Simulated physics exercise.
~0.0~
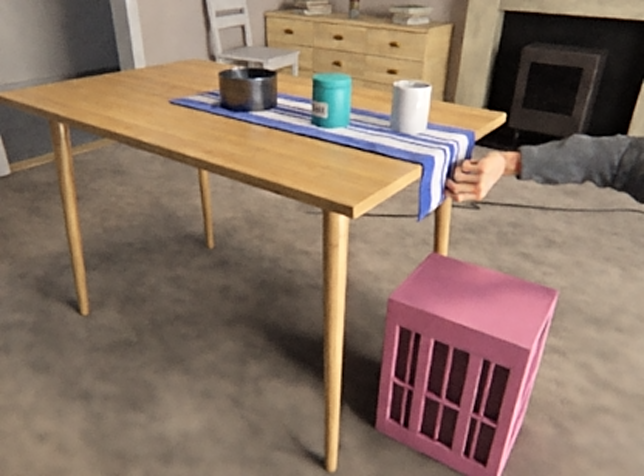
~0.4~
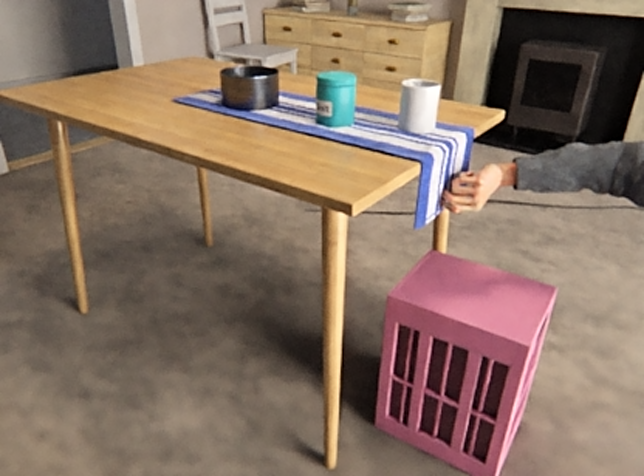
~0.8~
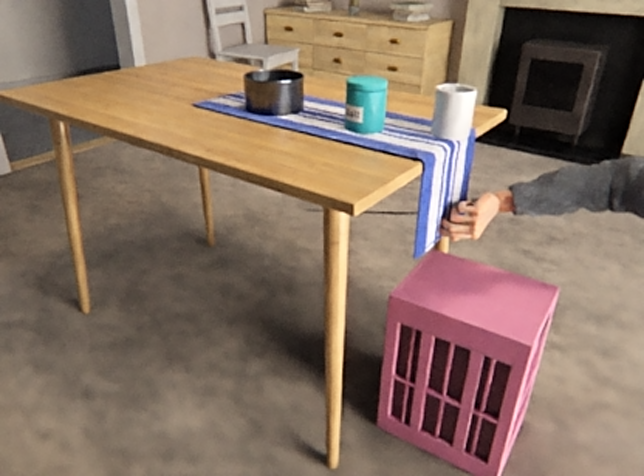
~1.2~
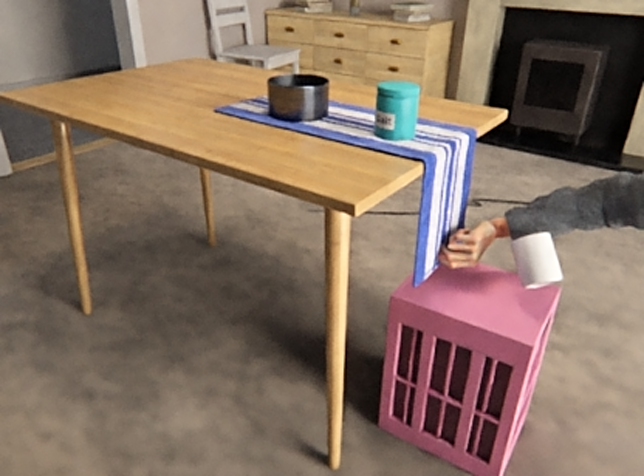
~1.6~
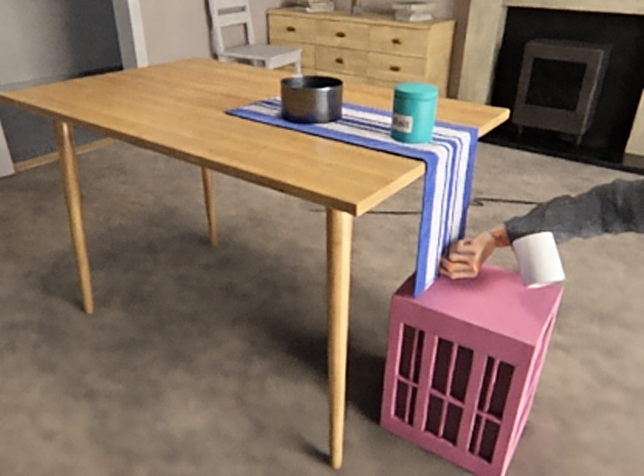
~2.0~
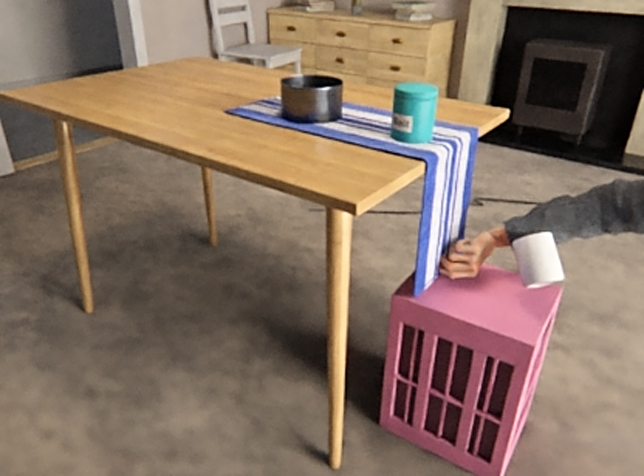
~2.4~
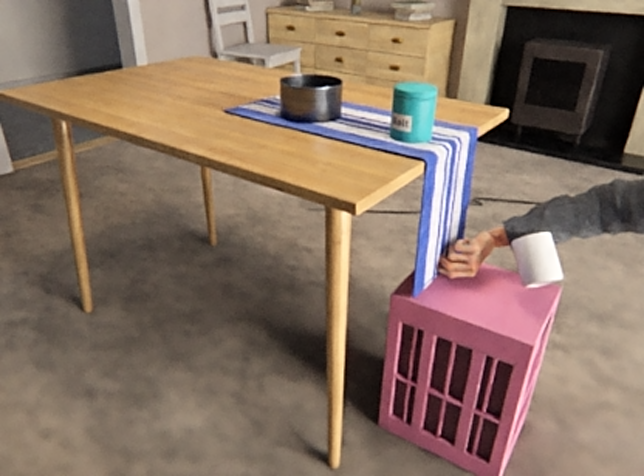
In a room with a grey floor, seen from slightly above by a gently swaying camera, a wooden table stands before a dresser and dark fireplace. A blue and white striped cloth lies across it, holding a dark pot, a turquoise jar and a white mug, with a pink crate below the right end. A hand at the right slowly pulls the hanging end down, carrying all three rightward. The mug goes over the edge as the hem reaches the crate. The hand holds still, with the mug tilted beside the wrist above the crate and the jar and pot upright on the table.
